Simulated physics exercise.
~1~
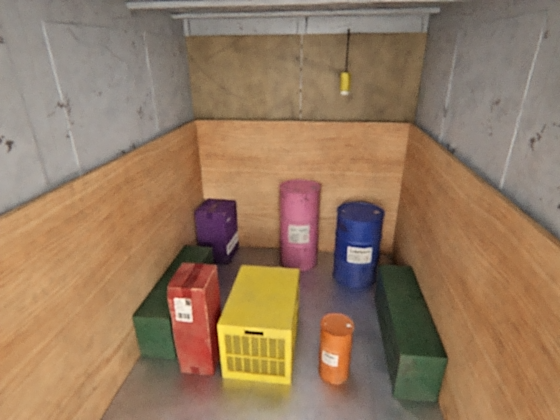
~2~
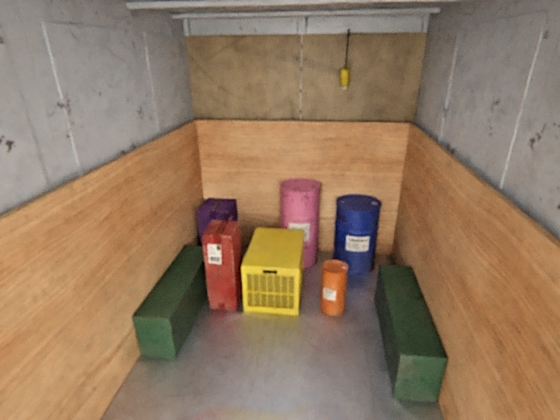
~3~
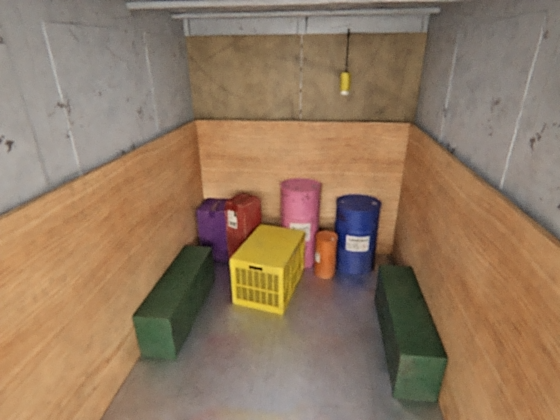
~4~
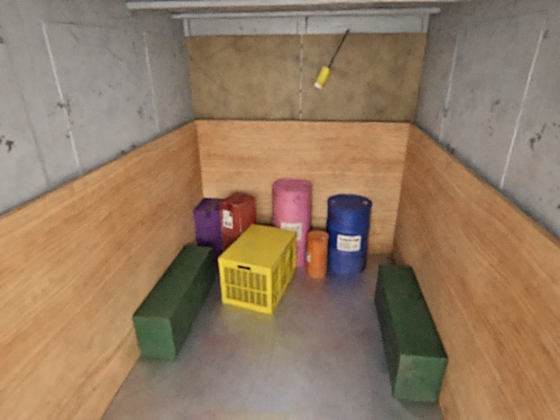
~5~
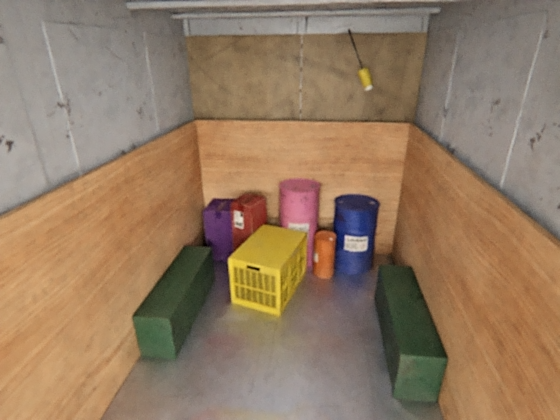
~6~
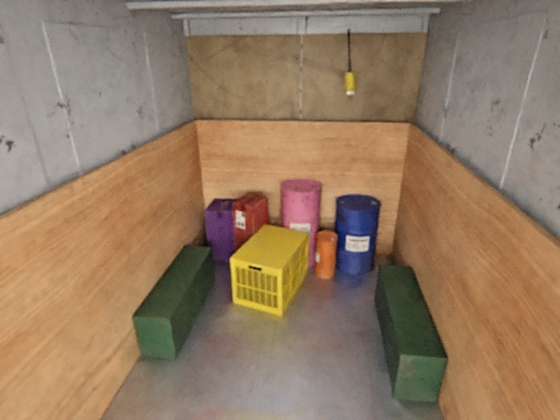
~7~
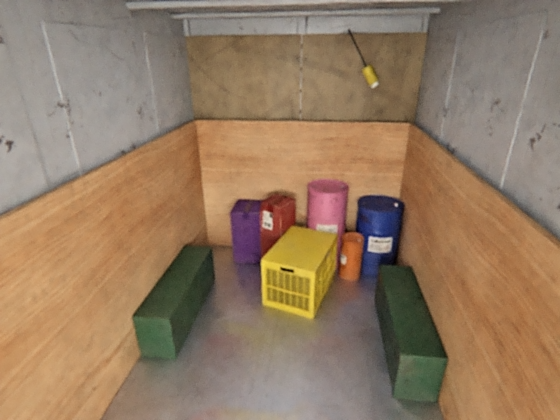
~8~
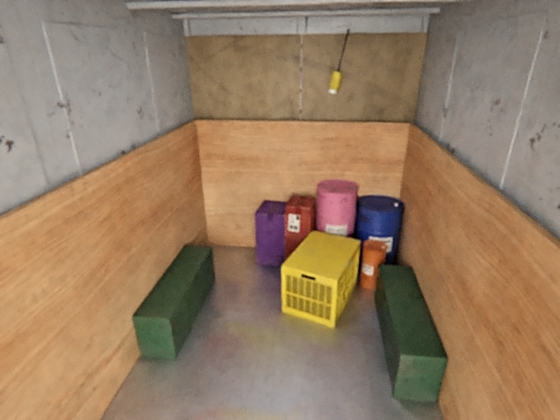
The loose boxes and drums in the van slid forward toward the front wall, the yellow crate among them, then shifted slightly left and back before sliding right together, ending upright and bunched near the right side while the hanging lamp swung.
